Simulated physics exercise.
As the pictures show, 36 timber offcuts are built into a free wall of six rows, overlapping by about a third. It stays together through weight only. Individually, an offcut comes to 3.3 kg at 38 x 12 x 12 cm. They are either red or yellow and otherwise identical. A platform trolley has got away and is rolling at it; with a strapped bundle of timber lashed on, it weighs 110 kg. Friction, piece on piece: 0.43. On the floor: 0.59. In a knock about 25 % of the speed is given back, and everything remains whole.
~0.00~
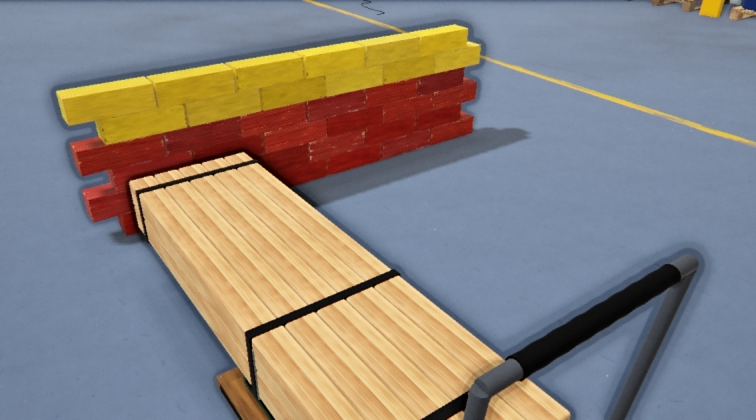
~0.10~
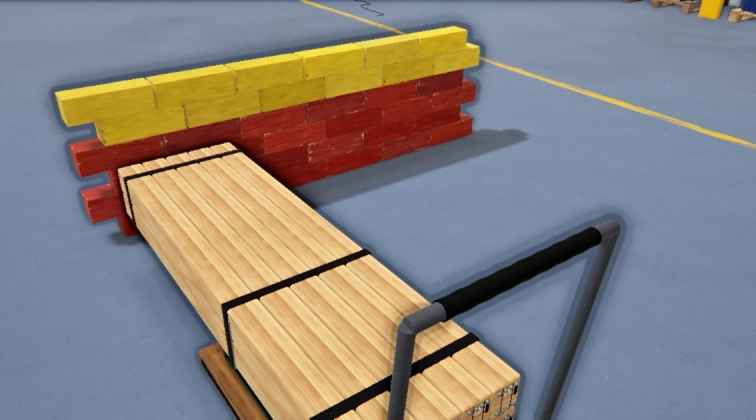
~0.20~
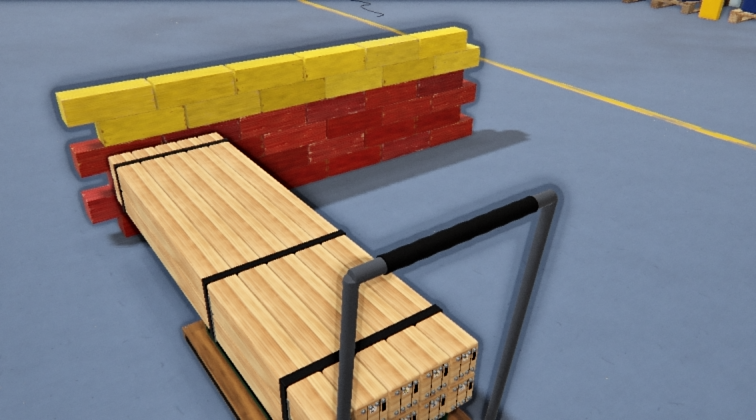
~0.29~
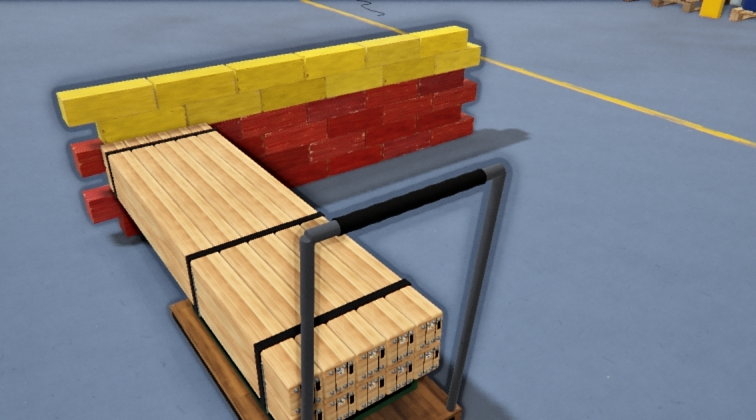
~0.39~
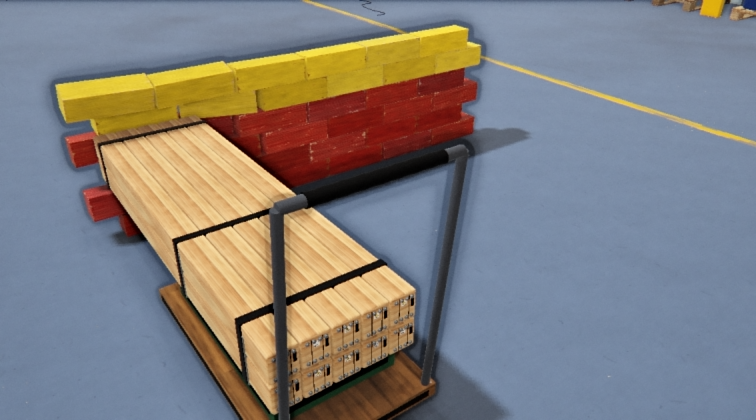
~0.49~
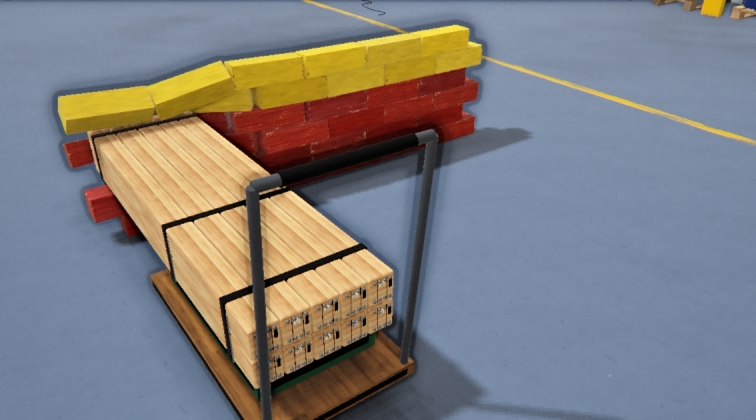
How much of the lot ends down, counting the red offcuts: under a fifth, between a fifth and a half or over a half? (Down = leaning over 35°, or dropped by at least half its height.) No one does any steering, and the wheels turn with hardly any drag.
The part that goes down will fall between fifth and half.
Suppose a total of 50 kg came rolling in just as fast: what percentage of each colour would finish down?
Red 30, yellow 60 per cent.
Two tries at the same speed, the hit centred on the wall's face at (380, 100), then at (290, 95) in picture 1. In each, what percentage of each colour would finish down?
You'd get red at 20 followed by 20, and yellow at 70 followed by 60 percent.
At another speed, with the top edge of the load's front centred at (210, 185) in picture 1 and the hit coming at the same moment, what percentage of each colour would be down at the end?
Down at the end: Red 30 per cent, yellow 60 per cent.
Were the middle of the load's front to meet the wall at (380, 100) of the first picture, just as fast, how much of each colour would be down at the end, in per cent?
Result - red: 20 %; yellow: 70 %.
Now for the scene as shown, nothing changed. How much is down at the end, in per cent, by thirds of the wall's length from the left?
From the left: 80, then 30, then 0 percent.
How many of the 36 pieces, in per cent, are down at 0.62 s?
15 percent by then.
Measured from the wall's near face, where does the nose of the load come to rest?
Some 155 cm beyond.
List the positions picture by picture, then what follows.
In the first picture (we follow the side turned to the camera), load (135, 201) 48 cm short of the wall; top red offcut (123, 155); top yellow offcut (394, 52); no piece has moved.
Load (124, 188) 33 cm short of the wall; top red offcut (122, 156), in the second picture.
Load (114, 175) 18 cm short of the wall, in the third picture.
Load (106, 163) 29 mm short of the wall, in the fourth picture.
Load (98, 154) 10 cm into the wall's line; steepest lean 18°, the offcut at (111, 105); 9 stirred so far, in the fifth picture.
Load (92, 146) 21 cm into the wall's line; top yellow offcut (395, 53); steepest lean 40°, the offcut at (112, 121); 2 of the 24 red offcuts down, 11 disturbed in all, in the sixth picture.
Around 0.62 s, load 35 cm past the wall's line, still rolling; 3 of the 24 red offcuts down (6 of 36 in all colours); top red offcut tipped 64°, 30 cm lower.
Around 0.88 s, load 62 cm past the wall's line, still rolling; 6 of the 24 red offcuts down (12 of 36 in all colours); top red offcut on its side.
Around 1.22 s, load 95 cm past the wall's line, still rolling; 6 of the 24 red offcuts down (13 of 36 in all colours); top red offcut on its side.
Around 1.88 s, load 1.38 m past the wall's line, still rolling; 7 of the 24 red offcuts down (14 of 36 in all colours); top red offcut on its side.
Finally (4.4 s), load 1.55 m past the wall's line, stopped; 7 of the 24 red offcuts down (14 of 36 in all colours); top red offcut on its side; top yellow offcut unmoved. That is 29 per cent. Seen by the last camera, middles, top red offcut near (93, 165), top yellow offcut near (388, 50).
